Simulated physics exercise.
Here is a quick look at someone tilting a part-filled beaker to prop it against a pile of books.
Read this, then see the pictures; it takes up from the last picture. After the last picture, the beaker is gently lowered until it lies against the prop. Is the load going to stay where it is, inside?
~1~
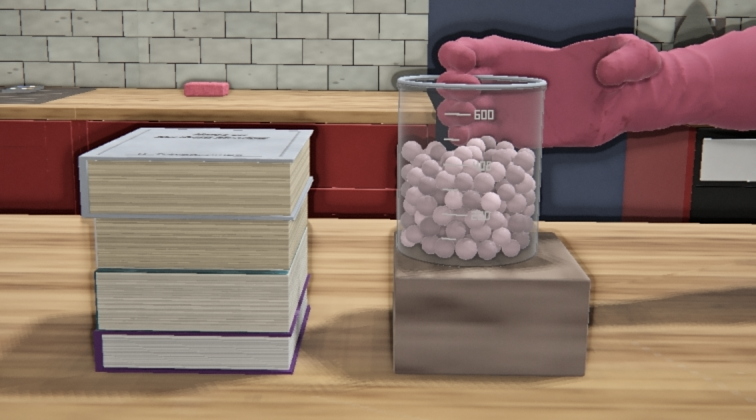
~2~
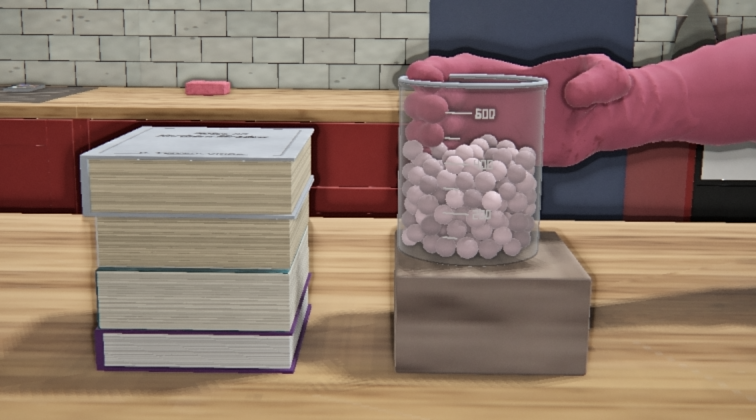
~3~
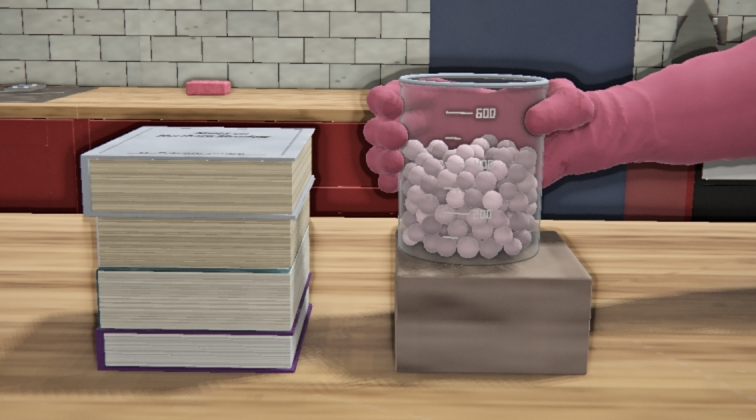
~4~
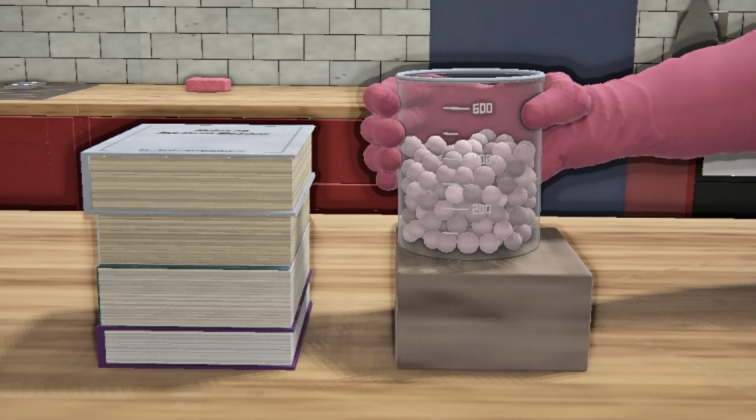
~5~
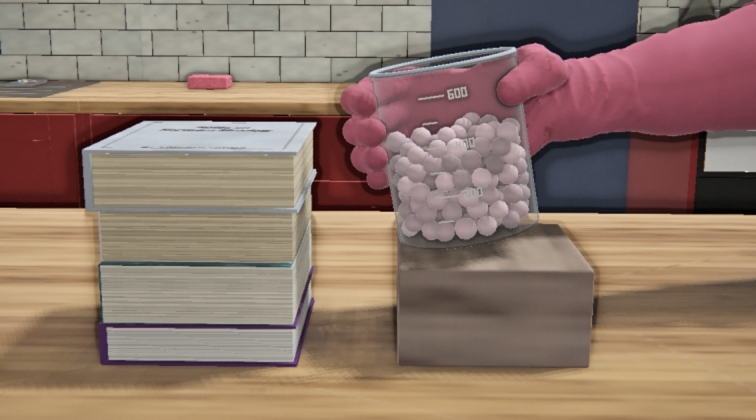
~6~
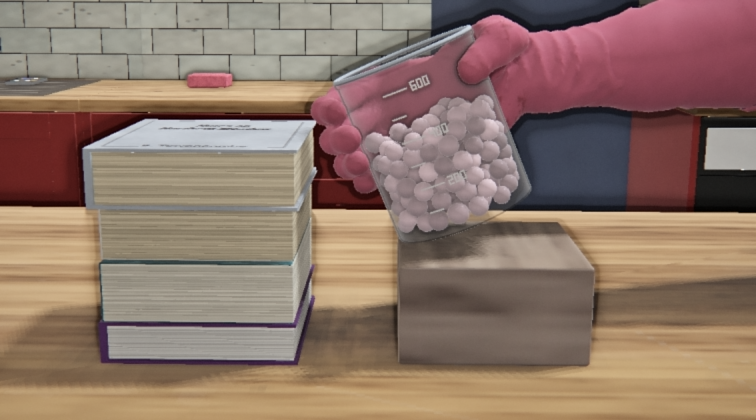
Yes, none of it leaves.
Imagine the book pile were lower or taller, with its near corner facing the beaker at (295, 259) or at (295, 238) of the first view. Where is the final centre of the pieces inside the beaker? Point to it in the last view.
Roughly at (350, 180) for the first height, and roughly at (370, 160) for the second.
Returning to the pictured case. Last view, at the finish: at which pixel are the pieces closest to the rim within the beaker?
Around (341, 140).
Then, 0.22 s later than the last frame, the beaker leans 37°; everything is still inside.
Then, 0.40 s later than the last frame, the beaker rests on the book pile at 39°; everything is still inside.
When it is over, the beaker rests on the book pile at 39°; everything is still inside.
